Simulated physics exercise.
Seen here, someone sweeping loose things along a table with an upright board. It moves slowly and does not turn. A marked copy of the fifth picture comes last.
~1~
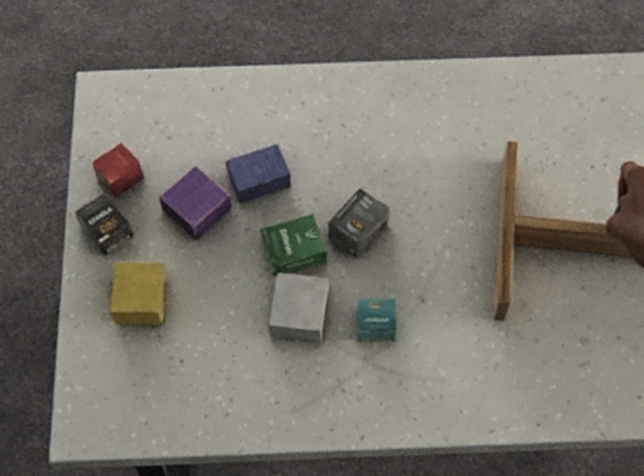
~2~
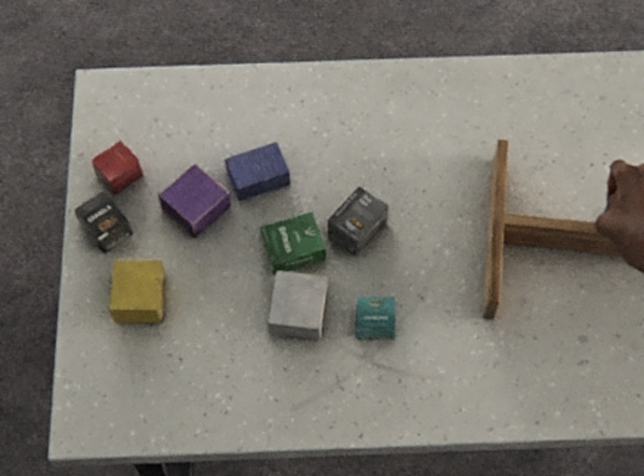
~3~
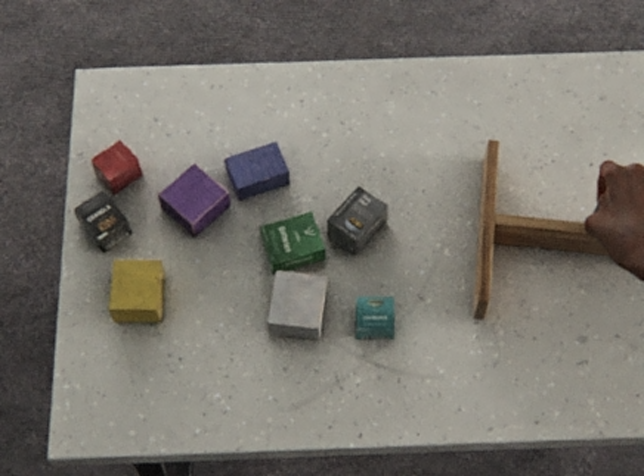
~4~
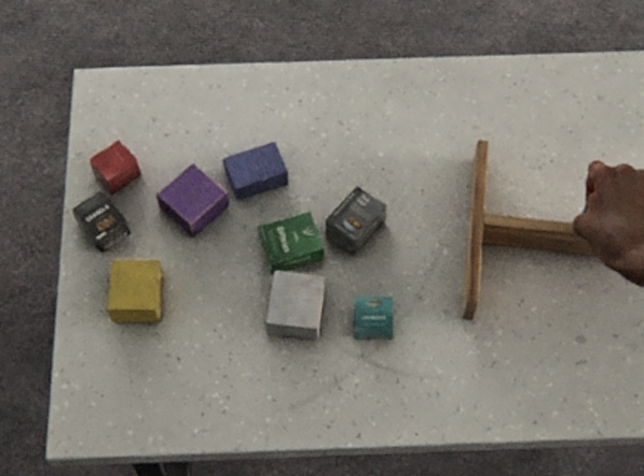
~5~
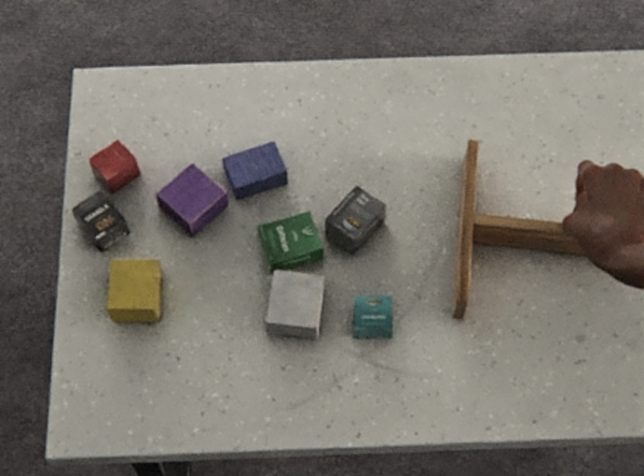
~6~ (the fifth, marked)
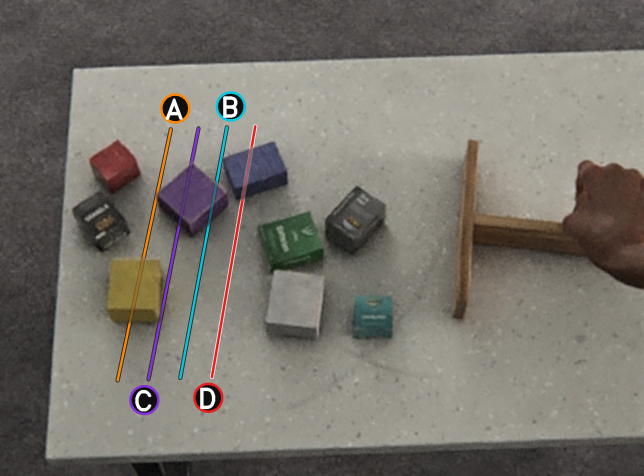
To begin with, a hand at the right grips the handle of an upright wooden board on a speckled table, with a scattered group of coloured blocks and small boxes to its left. The hand then slides the board slowly leftward without turning it, narrowing the gap, while the blocks stay practically still.
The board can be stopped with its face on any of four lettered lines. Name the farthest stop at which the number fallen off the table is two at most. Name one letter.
Line A.
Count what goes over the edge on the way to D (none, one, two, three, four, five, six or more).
By then, none.
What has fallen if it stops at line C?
It is the yellow block.
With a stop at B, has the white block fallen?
By then, no.
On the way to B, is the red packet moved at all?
No.
On the marked copy, A at (146, 248); B at (205, 246); C at (175, 247); D at (235, 245).
With A. Early on, board (353, 222); turquoise packet (317, 318); white block (273, 305).
Further on, board (238, 226); yellow block (110, 288); white block (157, 308).
At the end, board (146, 229); yellow block over the edge; black packet over the edge; two fallen.
As for the rest, B is within the limit but short; C is within the limit but short; D is within the limit but short.
